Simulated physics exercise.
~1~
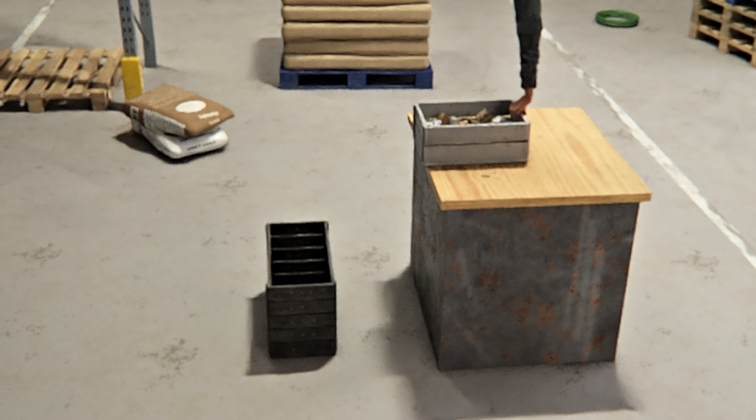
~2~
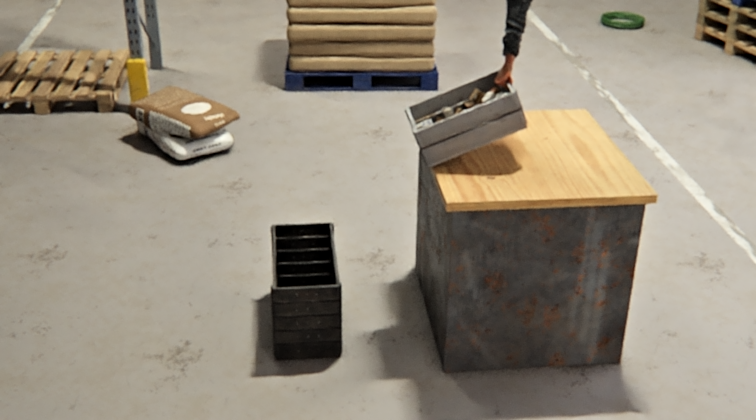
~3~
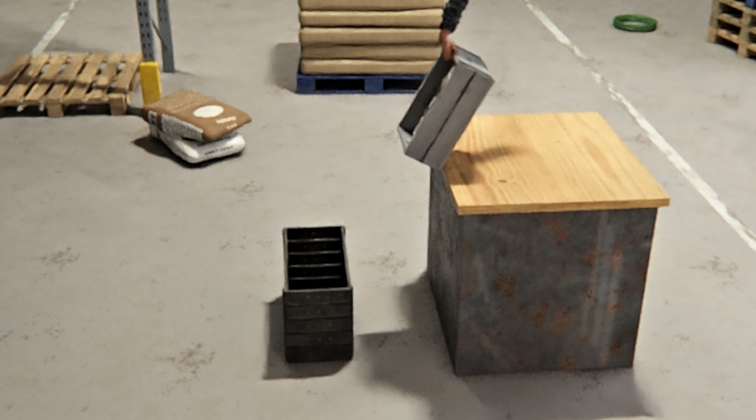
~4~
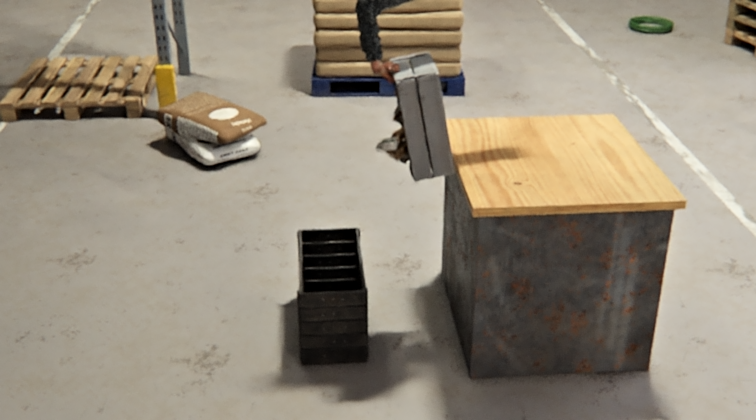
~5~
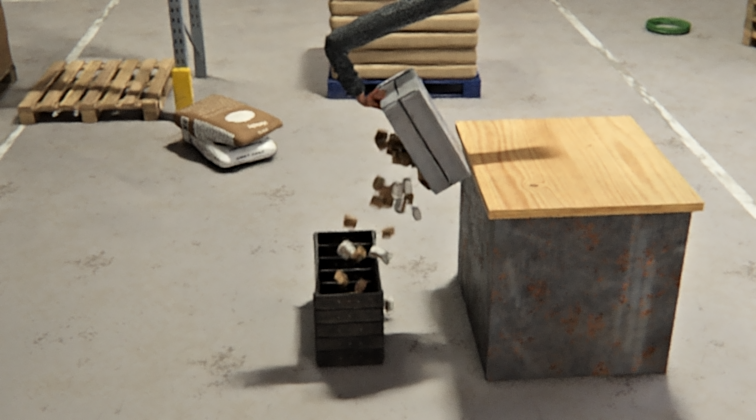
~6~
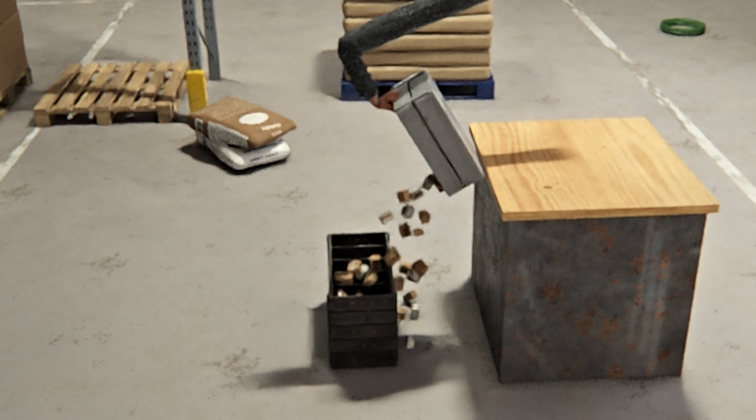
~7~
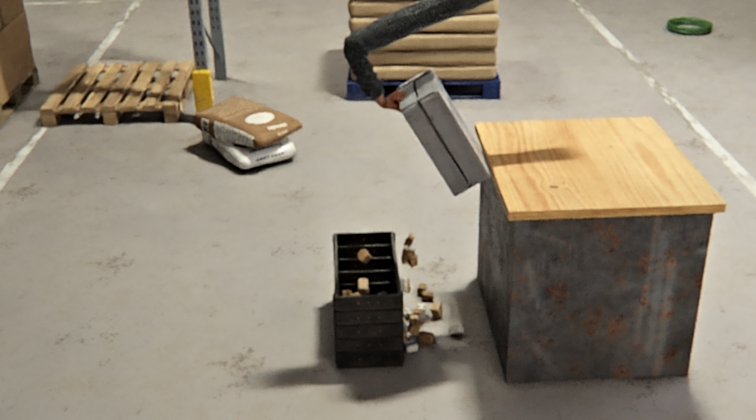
A dark-sleeved arm grips a grey crate of small parcels on the left edge of a wood-topped bench with rusty metal sides, seen from slightly above on a warehouse floor. A long black tote stands on the concrete to the left, with sacks and pallets behind. The arm tips the crate leftward in one sweep until it hangs past upright, its mouth facing down. Brown and pale parcels tumble out in a stream towards the tote. Many drop inside, while others fall against its right side and scatter on the floor between tote and bench.
